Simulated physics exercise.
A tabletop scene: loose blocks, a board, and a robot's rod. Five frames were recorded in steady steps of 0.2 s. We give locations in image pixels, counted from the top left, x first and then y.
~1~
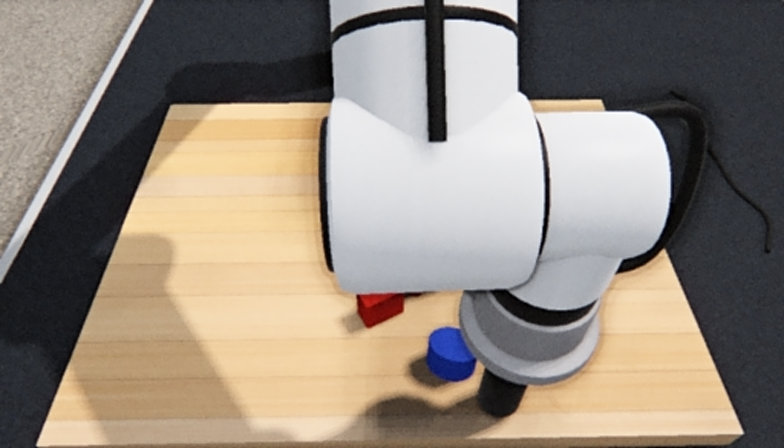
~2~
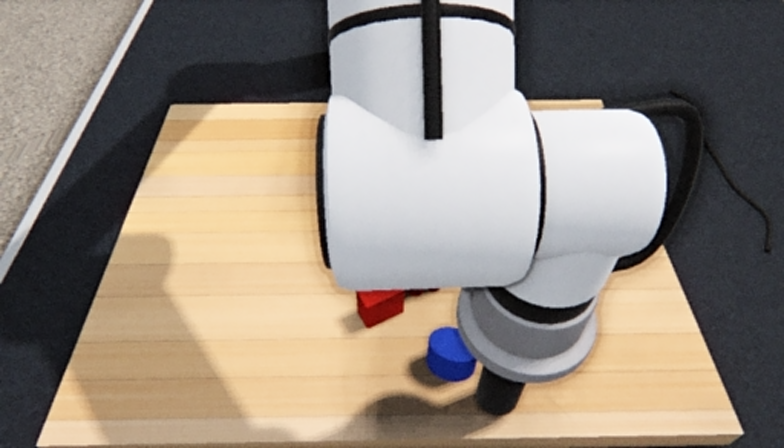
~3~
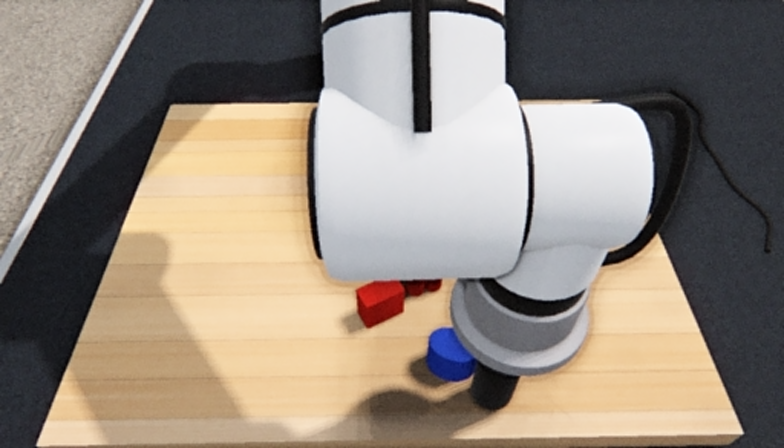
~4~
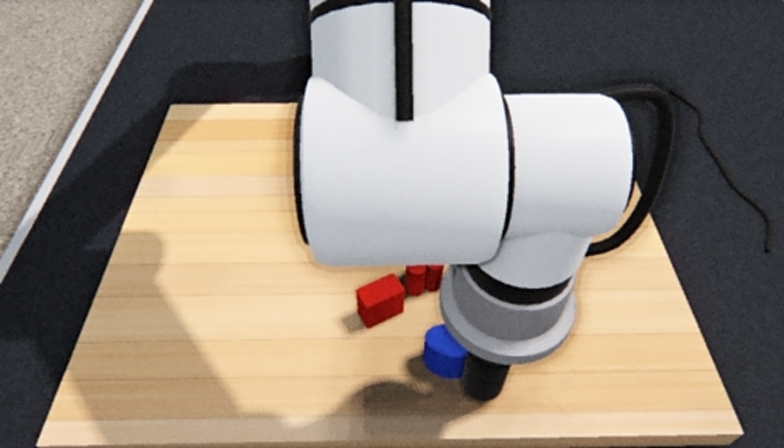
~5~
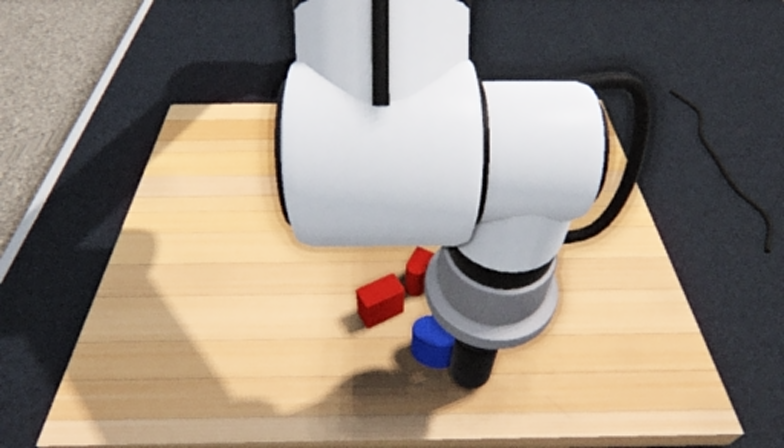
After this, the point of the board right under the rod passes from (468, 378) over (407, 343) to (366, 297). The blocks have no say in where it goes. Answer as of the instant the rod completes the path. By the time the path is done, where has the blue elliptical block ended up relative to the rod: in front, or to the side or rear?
Final position: Ahead.
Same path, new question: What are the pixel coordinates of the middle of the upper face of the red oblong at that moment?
The middle of its upper face will lie at (318, 232).
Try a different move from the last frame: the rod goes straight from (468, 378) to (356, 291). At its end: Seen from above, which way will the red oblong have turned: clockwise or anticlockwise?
It goes clockwise.
What follows on the original path. One third of the way, rod (427, 348); red oblong (374, 284); blue elliptical block (399, 306), turned 15° clockwise.
Two thirds of the way, rod (391, 319); red oblong (344, 256); blue elliptical block (366, 278), turned 15° clockwise.
At the end, rod (366, 288); red oblong (318, 232); red heart block still; blue elliptical block (340, 250).
